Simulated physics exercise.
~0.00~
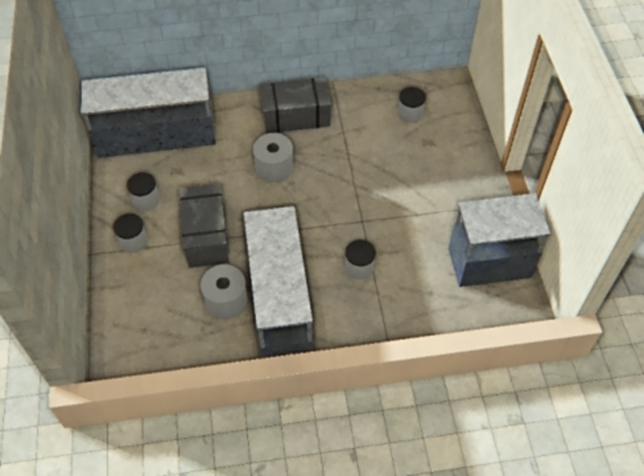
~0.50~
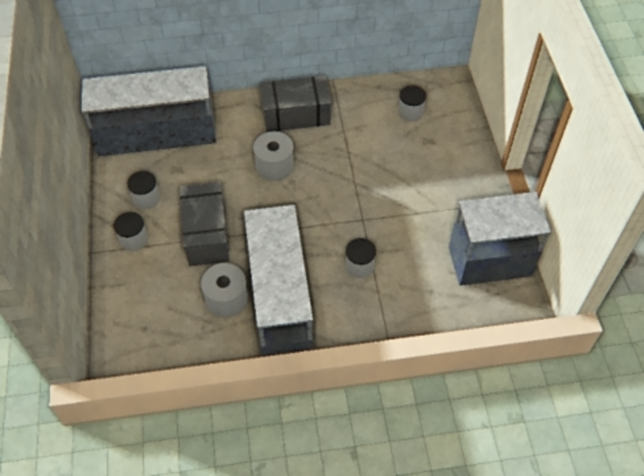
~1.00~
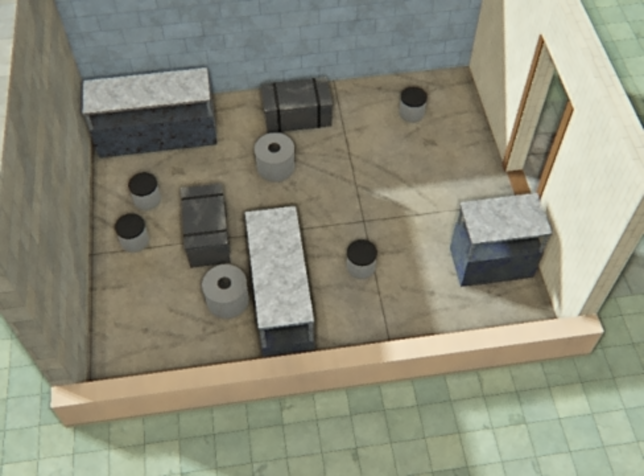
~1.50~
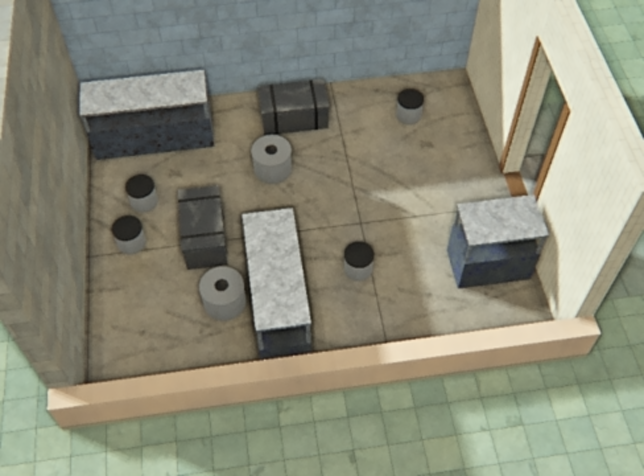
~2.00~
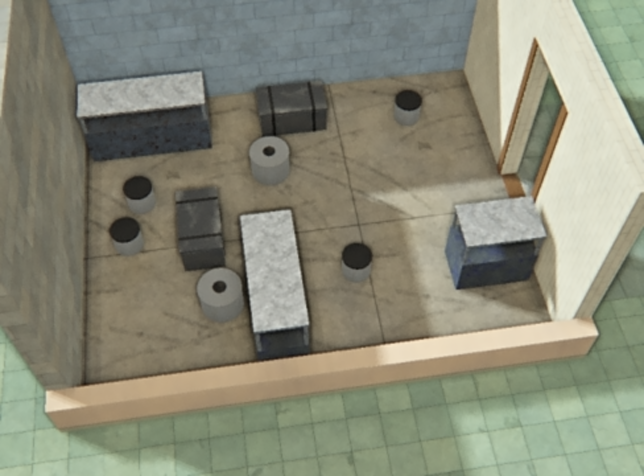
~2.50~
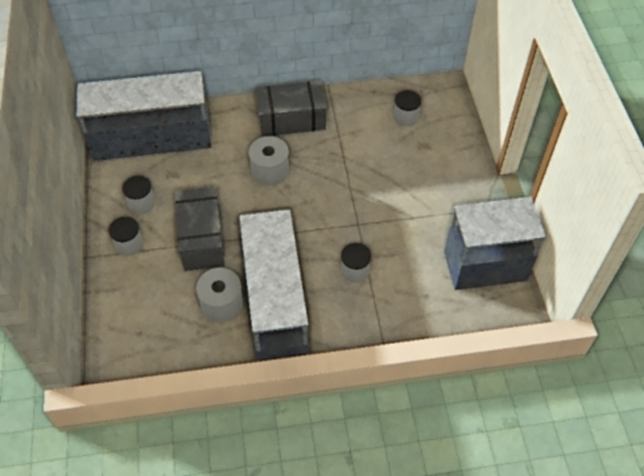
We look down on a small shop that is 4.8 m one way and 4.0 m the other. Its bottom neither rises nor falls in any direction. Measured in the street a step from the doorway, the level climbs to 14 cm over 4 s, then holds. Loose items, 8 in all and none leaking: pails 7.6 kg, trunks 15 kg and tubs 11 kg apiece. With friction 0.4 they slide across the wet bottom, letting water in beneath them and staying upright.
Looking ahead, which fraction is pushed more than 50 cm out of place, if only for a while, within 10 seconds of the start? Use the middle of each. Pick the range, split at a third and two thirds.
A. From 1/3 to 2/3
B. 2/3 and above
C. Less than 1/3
Answer: C.
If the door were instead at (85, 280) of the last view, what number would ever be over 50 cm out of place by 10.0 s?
The answer then is 2.
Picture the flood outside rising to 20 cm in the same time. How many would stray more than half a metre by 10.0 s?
Count: 1.
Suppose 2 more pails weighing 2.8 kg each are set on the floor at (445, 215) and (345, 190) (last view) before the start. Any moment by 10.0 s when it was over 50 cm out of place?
Above the limit, then above the limit.
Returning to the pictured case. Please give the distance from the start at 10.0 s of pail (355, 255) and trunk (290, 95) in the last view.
In turn: 0 cm, 0 cm.
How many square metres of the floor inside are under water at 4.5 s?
Wet area: Approx. 3.5 m2.
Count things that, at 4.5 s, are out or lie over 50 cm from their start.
It comes to 0.
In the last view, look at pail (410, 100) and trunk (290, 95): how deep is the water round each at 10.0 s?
Depths: Near 2 cm, then near 3 cm.
After 3.5 s 0 of 8 are over 50 cm from their spots; 0 afloat.
After 4.5 s 0 of 8 are over 50 cm from their spots; 0 afloat.
After 7.0 s 0 of 8 are over 50 cm from their spots; 0 afloat.
After 10.0 s 0 of 8 are over 50 cm from their spots, and 0 have been at some point; 0 afloat.
